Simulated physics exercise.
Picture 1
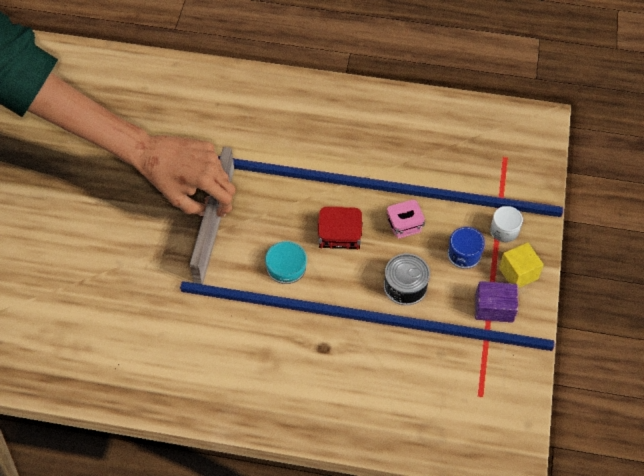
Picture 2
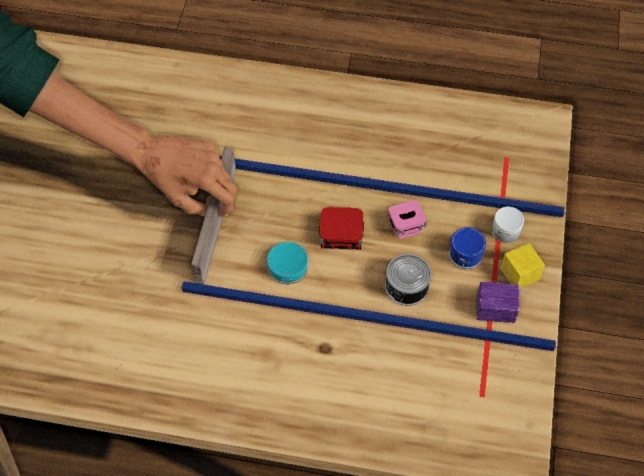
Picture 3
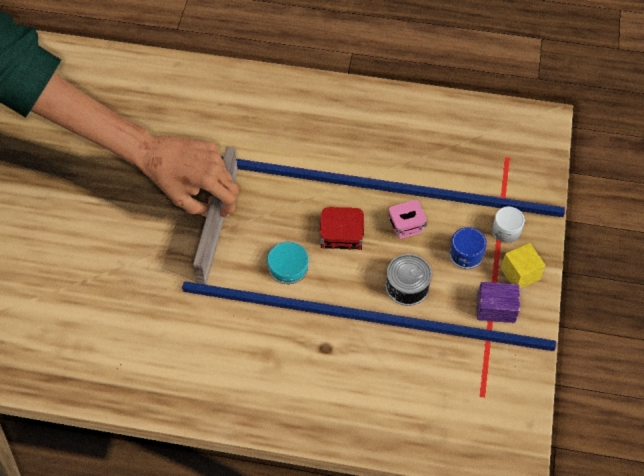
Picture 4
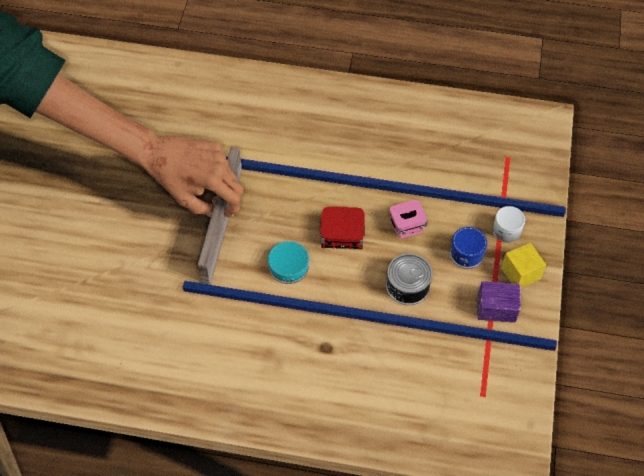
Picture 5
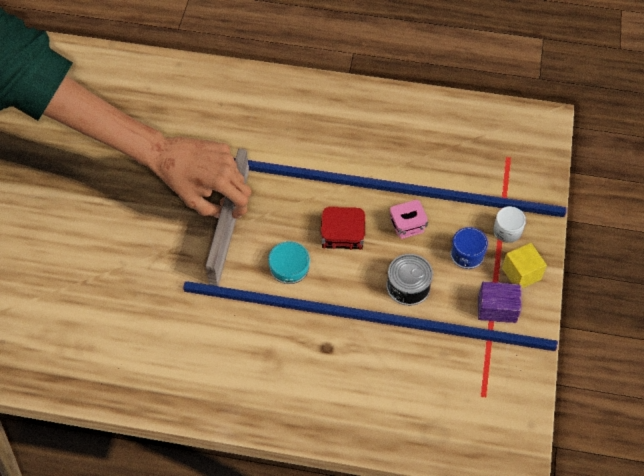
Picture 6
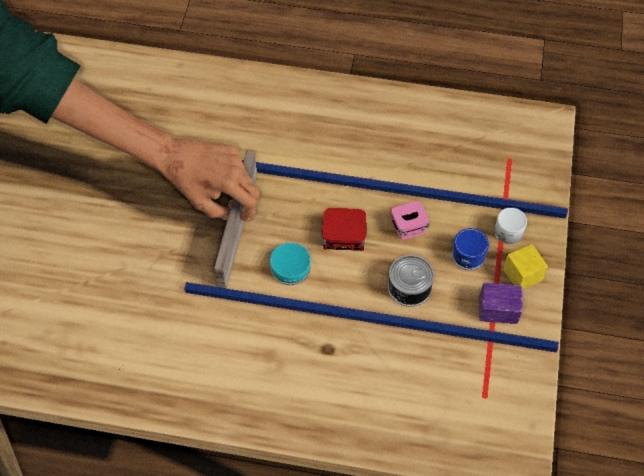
On a light wooden tabletop, a hand holding a gray board between two blue rods slides it slightly to the right toward scattered small containers and blocks, which stay in place near a red line.
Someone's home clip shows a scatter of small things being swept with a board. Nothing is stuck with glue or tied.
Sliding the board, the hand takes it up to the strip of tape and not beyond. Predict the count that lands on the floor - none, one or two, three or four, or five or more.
The count on the floor is one or two.
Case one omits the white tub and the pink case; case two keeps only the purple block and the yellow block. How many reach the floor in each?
The first count is 2 and the second is 0.
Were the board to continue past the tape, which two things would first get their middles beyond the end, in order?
Earliest first - purple block, yellow block.
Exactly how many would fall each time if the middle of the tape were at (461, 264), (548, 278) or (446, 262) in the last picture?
0, 7, 0.
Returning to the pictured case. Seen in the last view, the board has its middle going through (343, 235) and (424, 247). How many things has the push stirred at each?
At the first place 2, at the second 6.
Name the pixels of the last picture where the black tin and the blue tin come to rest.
The black tin comes to rest at (560, 300), and the blue tin comes to rest at (561, 260).
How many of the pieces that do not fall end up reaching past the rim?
2 overhanging.
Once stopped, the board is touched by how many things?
It touches 3.
A little later, none off yet; yellow block at rest near (525, 268); white tub at rest near (510, 226); purple block at rest near (501, 303).
Next, none off yet; yellow block at rest near (525, 268); white tub at rest near (510, 226); purple block moving near (510, 306).
When it is over, the number that fall off is one or two; down, purple block and yellow block.
